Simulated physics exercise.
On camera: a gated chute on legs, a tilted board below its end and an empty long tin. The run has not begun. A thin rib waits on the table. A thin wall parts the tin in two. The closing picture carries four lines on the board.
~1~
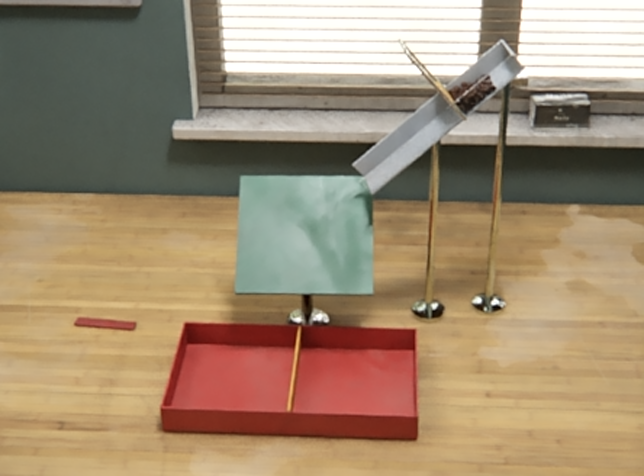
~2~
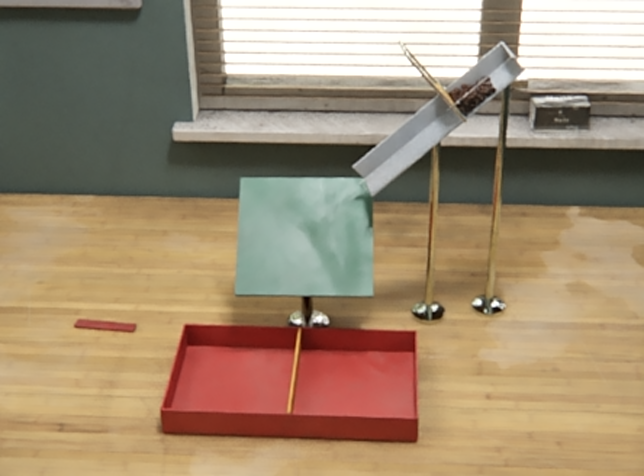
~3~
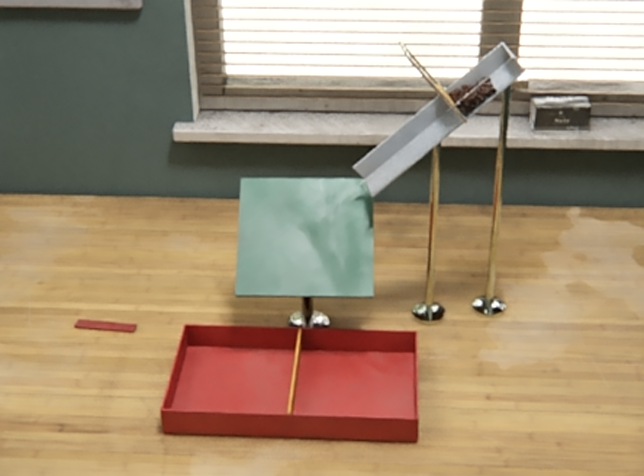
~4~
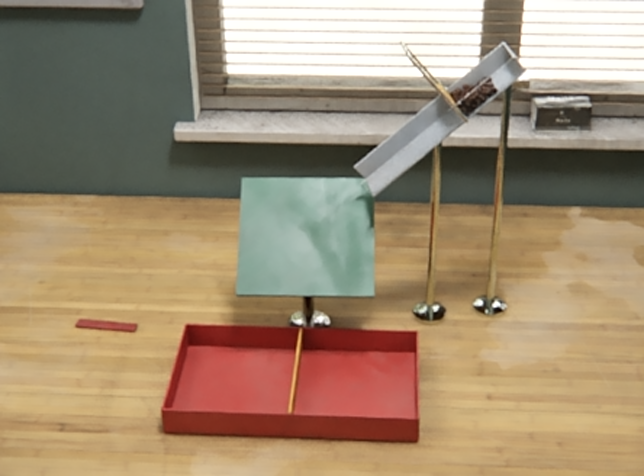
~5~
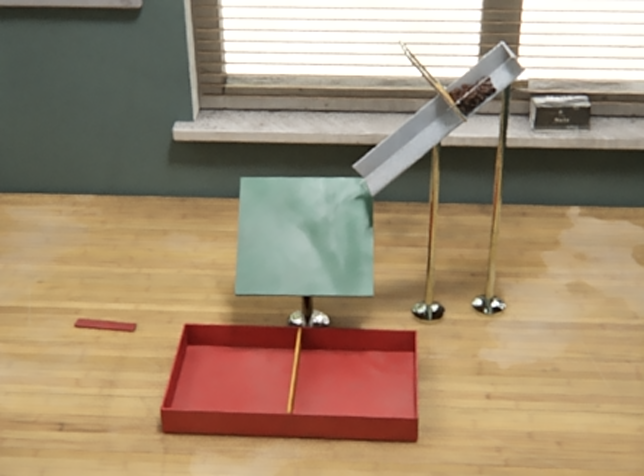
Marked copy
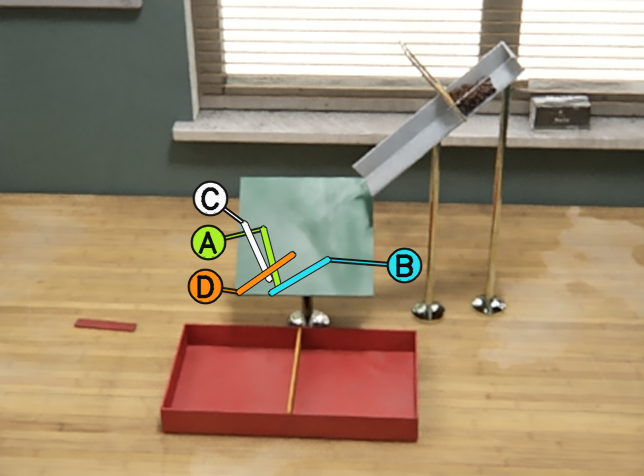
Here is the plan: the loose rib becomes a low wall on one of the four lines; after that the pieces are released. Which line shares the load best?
A is best.
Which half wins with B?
Left.
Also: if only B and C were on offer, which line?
C.
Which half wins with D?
Left.
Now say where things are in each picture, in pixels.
The first picture shows load behind the gate (466, 93), chocolate balls; lip of the chute (369, 186), sloping fairly steeply.
The second picture shows middle of the board (305, 235), tilted fairly steeply; middle of its low edge (304, 296); of its high edge (307, 178).
The third picture shows front corners of the tin (161, 410) and (418, 419); front end of its middle wall (289, 414); gate still shut (444, 94).
The fourth picture shows middle of the load (468, 95); lip (370, 188).
The fifth picture shows middle of the load (467, 94); lip (369, 188).
On the marked copy, line A from (263, 229) to (278, 287); line B from (327, 259) to (271, 292); line C from (244, 224) to (269, 279); line D from (292, 254) to (239, 292).
With A, of what is caught, roughly half in the left half, roughly half in the right.
With B, of what is caught, almost all in the left half, just a few in the right.
With C, of what is caught, the larger part in the left half, roughly a quarter in the right.
With D, of what is caught, roughly two thirds in the left half, roughly a quarter in the right.
